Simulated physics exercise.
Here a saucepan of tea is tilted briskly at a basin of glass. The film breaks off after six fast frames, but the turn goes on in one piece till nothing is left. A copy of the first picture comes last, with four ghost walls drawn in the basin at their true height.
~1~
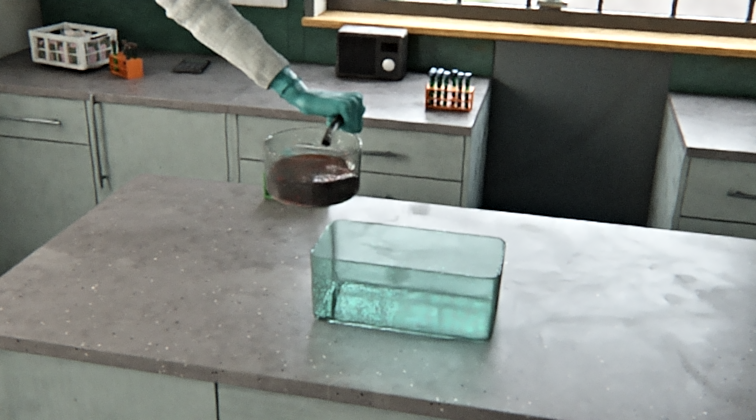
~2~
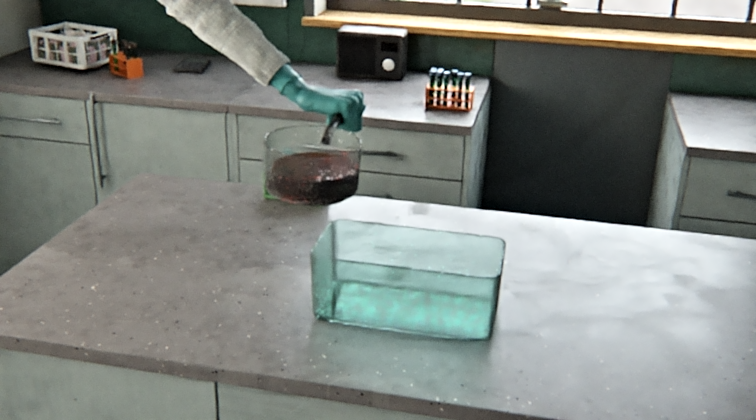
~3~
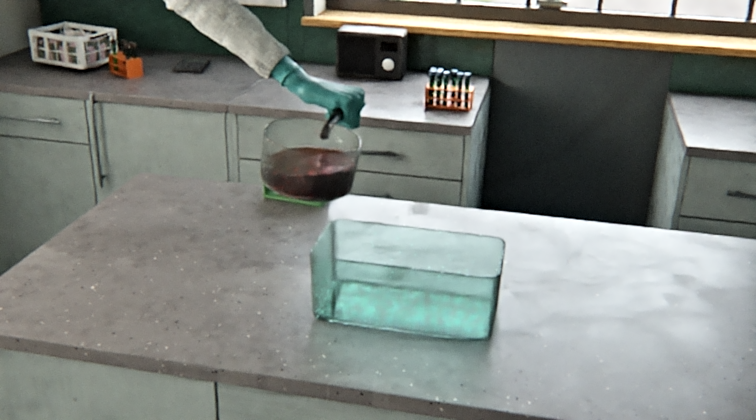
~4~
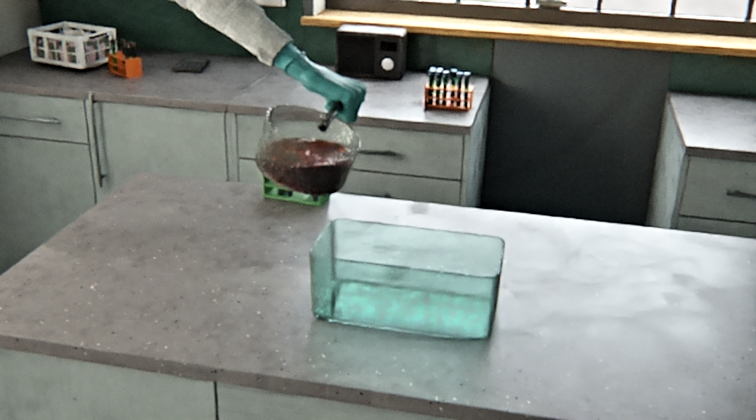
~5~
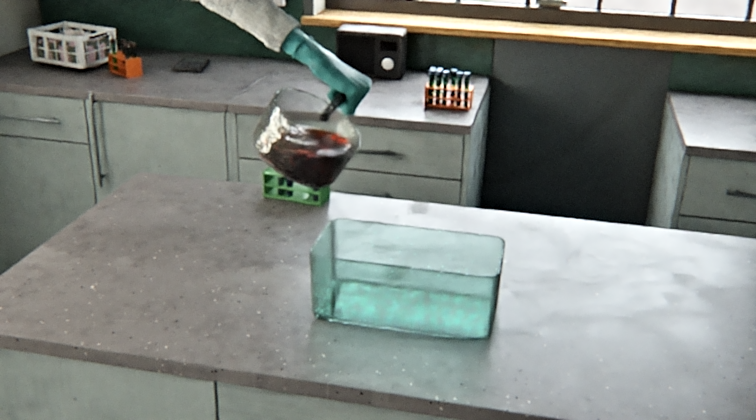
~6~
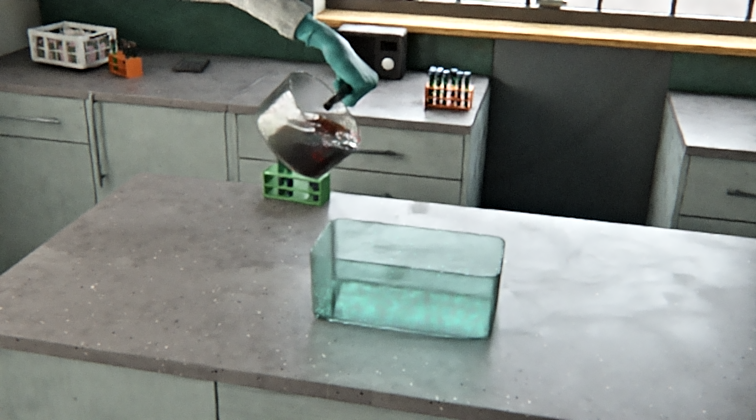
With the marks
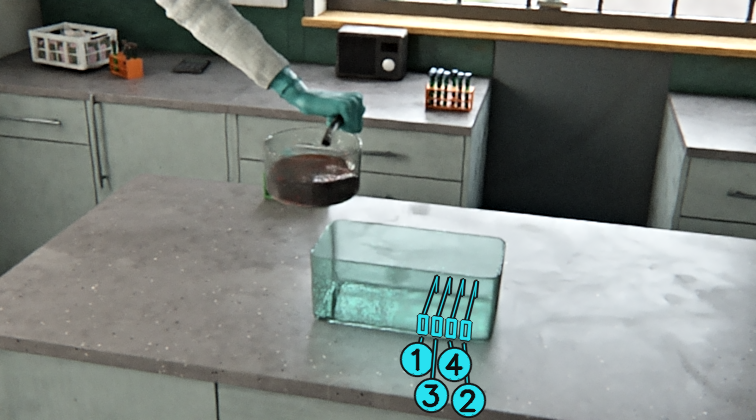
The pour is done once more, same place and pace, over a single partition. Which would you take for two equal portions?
1 is best.
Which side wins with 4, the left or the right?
The left one.
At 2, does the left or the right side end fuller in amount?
More ends on the left.
In cyan, 1 at (421, 338); 2 at (464, 343); 3 at (435, 339); 4 at (449, 341).
Choosing 1, about 52 % ends left of the wall and 43 % right of it; 5 % is lost outside.
Choosing 2, about 77 % ends left of the wall and 13 % right of it; 10 % is lost outside.
Choosing 3, about 75 % ends left of the wall and 17 % right of it; 8 % is lost outside.
Choosing 4, about 82 % ends left of the wall and 11 % right of it; 6 % is lost outside.
